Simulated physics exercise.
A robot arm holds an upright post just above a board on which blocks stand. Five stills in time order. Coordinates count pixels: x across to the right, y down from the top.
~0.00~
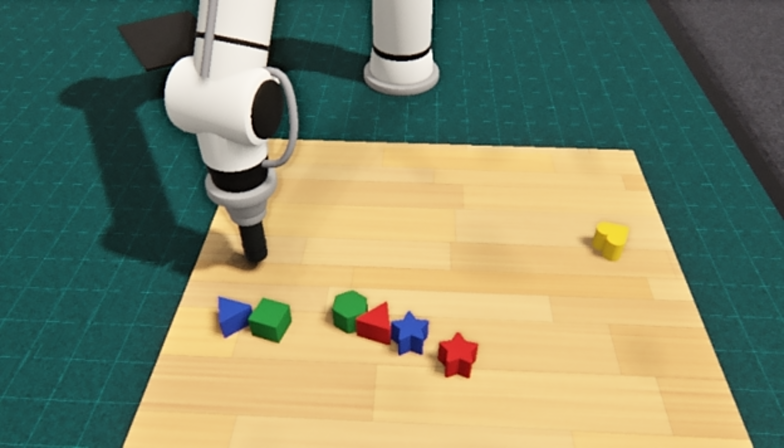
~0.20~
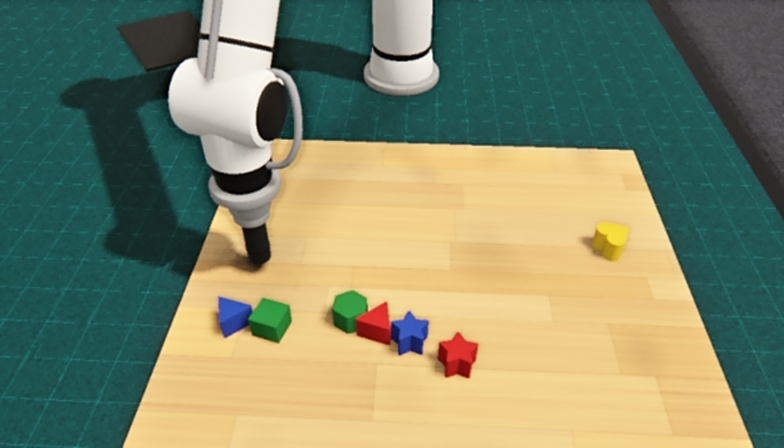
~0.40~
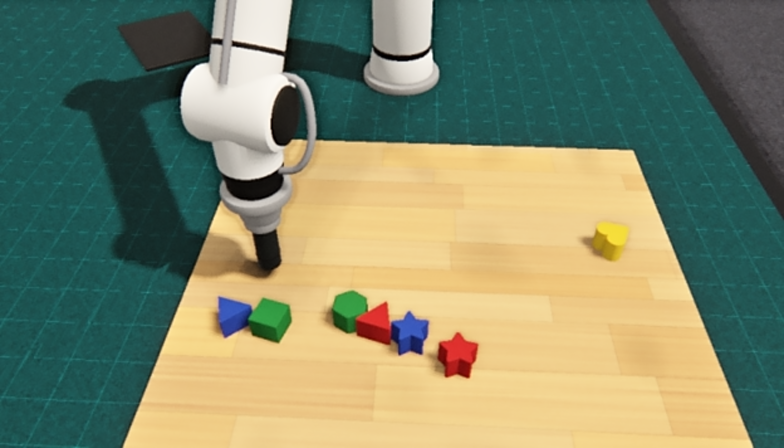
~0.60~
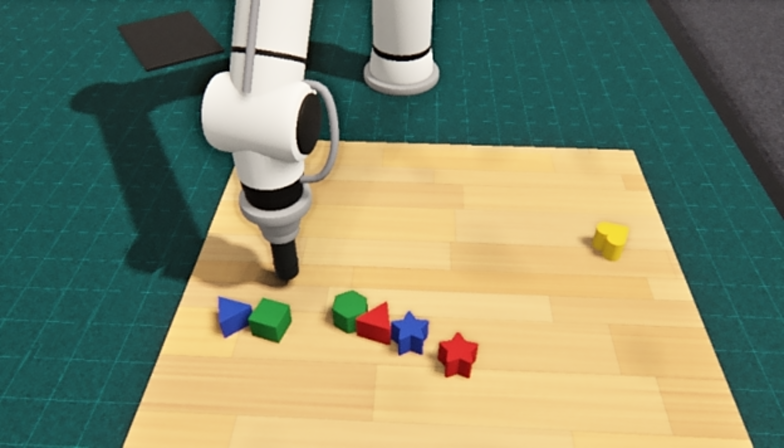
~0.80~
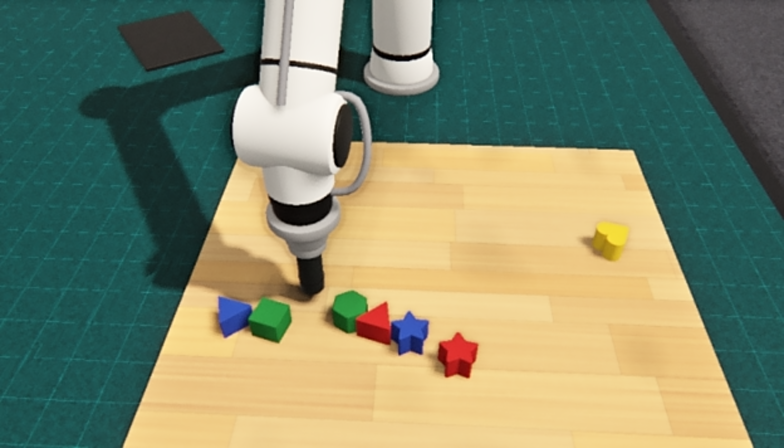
White robot arm moving its black post rightward and slightly nearer above a wooden board, while the colourful blocks stay still.
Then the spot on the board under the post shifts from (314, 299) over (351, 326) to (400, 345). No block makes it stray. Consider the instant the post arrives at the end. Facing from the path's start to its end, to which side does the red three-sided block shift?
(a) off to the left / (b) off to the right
Correct choice: B.
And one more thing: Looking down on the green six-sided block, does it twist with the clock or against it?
Looking down: Clockwise.
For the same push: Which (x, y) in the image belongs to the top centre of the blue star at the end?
The middle of its upper face will lie at (450, 332).
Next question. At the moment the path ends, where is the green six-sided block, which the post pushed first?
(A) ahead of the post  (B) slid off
Option A.
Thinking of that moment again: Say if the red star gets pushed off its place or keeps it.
Moved.
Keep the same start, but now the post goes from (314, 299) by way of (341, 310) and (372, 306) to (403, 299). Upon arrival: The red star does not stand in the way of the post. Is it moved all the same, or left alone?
The block stays on its spot.
The first path, step by step. One third of the way, post (337, 307); green six-sided block (363, 313); red three-sided block (388, 325), turned 20° anticlockwise; blue star (422, 328).
Two thirds of the way, post (366, 322); green six-sided block (391, 330), turned 30° clockwise; red three-sided block (413, 346), turned 20° anticlockwise; blue star (439, 330), turned 30° anticlockwise; red star (463, 349).
At the end, post (401, 333); green six-sided block (422, 347), turned 45° clockwise; red three-sided block (439, 368); blue star (450, 332), turned 85° anticlockwise; red star (479, 351), turned 50° clockwise.
